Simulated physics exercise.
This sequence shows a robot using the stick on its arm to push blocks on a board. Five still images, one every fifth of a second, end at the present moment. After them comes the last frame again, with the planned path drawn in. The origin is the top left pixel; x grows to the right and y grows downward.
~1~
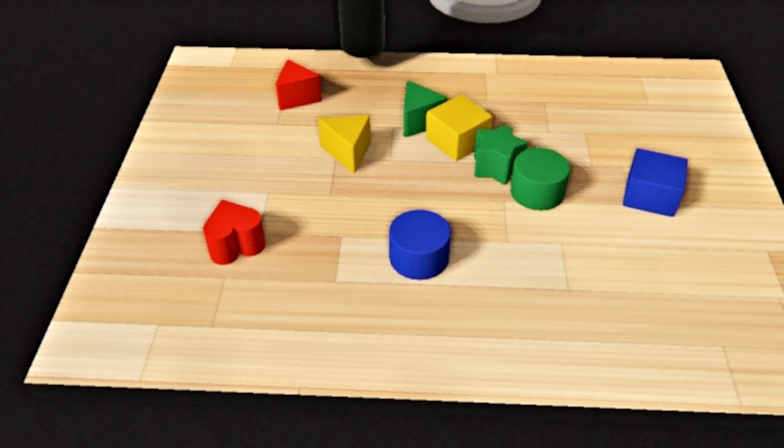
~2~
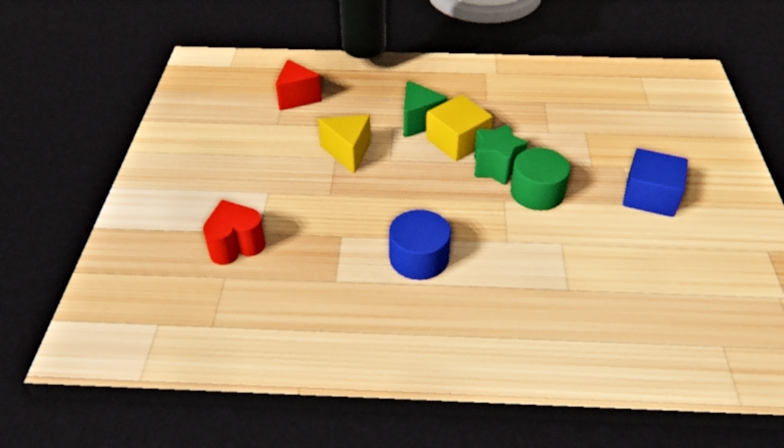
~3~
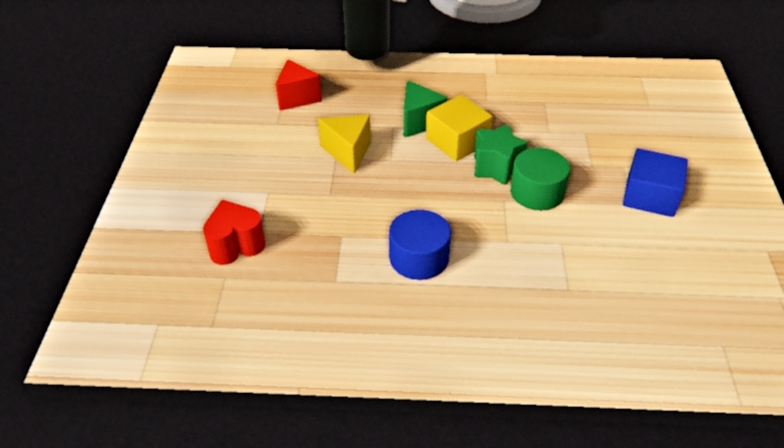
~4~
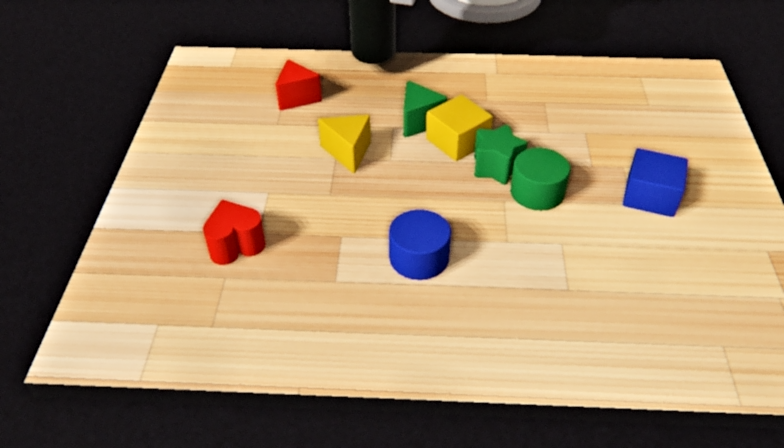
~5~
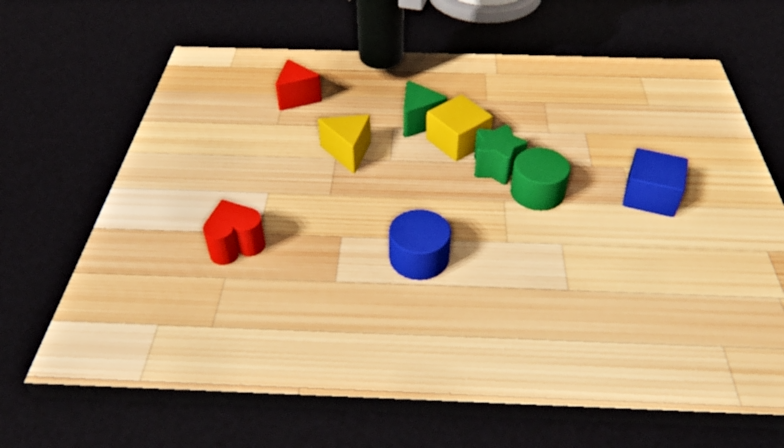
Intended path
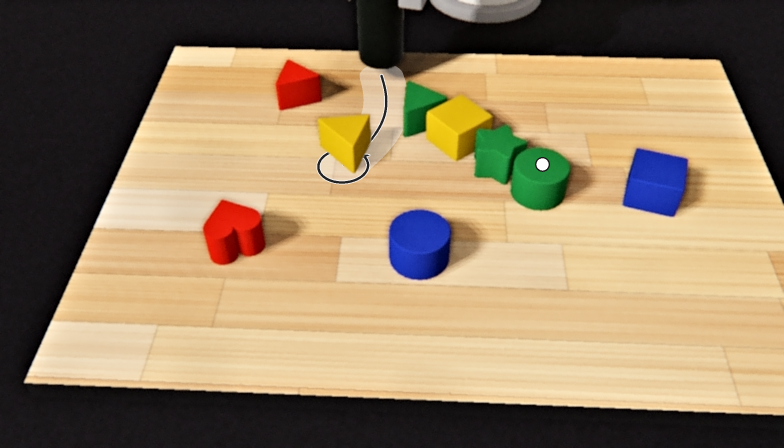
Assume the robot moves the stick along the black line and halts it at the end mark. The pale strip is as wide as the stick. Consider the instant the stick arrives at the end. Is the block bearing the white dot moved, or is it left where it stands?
It is still on its spot.
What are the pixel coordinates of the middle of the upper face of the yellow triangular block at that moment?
The middle of its upper face should be somewhere near (303, 153).
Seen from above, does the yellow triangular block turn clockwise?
Yes, that is how it ends up.
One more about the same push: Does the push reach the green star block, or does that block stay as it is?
Well, the green star block holds its place.
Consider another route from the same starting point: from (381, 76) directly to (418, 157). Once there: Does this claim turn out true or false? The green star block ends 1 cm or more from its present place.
The statement is true.
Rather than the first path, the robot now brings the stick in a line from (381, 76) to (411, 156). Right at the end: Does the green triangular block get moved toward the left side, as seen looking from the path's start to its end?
It seems so.
Path on the board, from (381, 76) over (386, 105) and (374, 136) to (343, 166); the dot is on the green round block.
On the path given first. One third of the way, stick (386, 87); nothing pushed yet.
Two thirds of the way, stick (373, 119); yellow triangular block (339, 132), turned 20° clockwise.
At the end, stick (342, 148); yellow triangular block (303, 153), turned 70° clockwise; green star block in place; green round block in place.
